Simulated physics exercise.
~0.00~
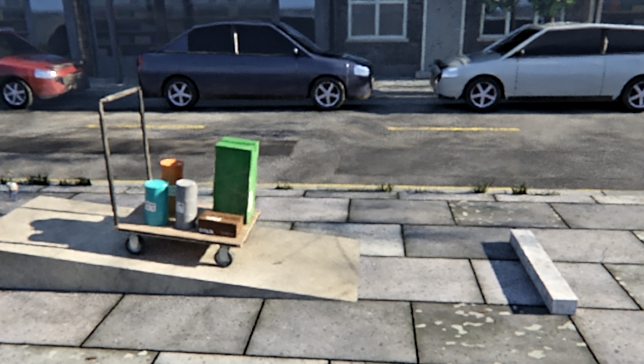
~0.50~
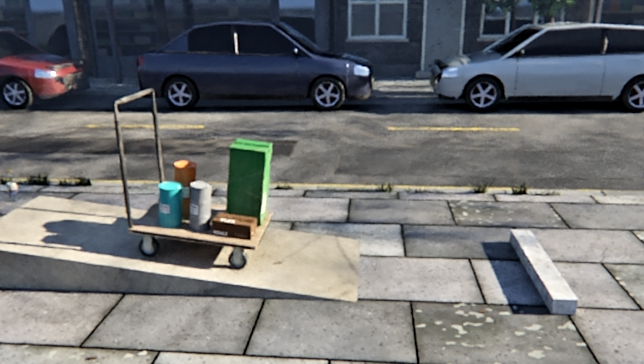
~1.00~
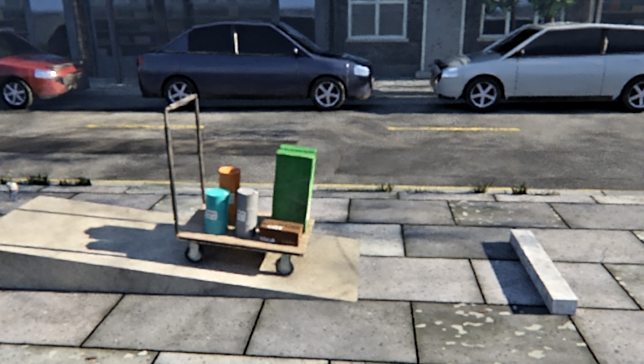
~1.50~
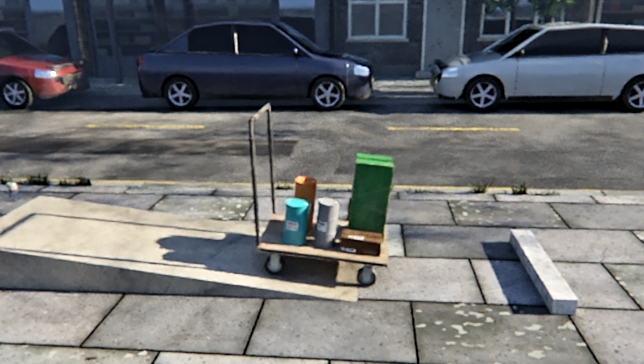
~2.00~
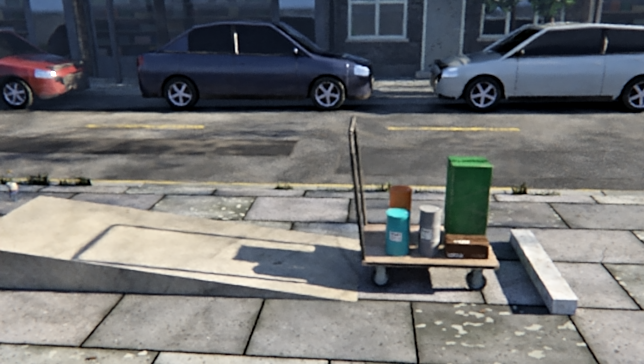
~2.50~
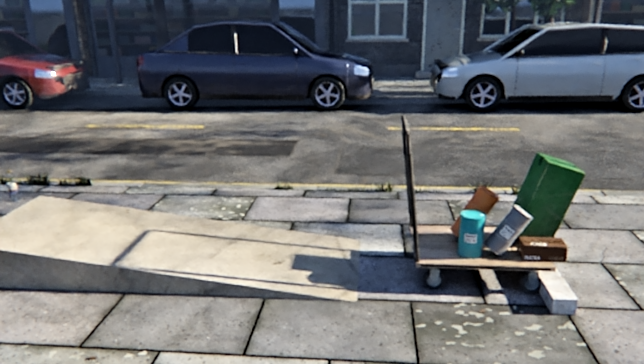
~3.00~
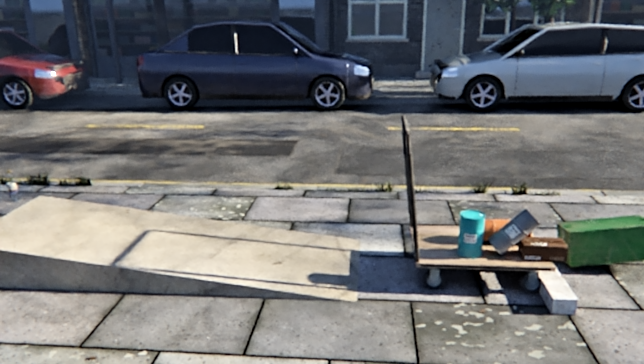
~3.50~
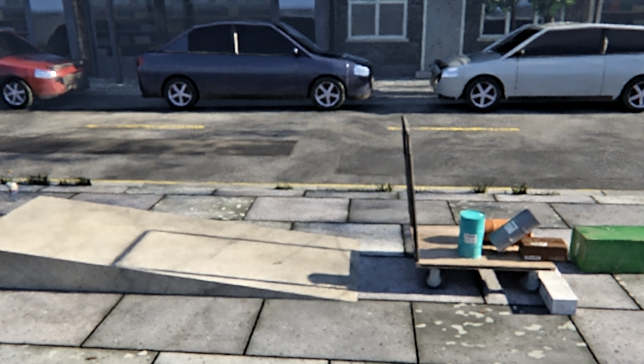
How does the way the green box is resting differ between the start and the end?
At the start the green box stands upright on the trolley, and at the end it lies on its side on the paving beyond the kerb block.
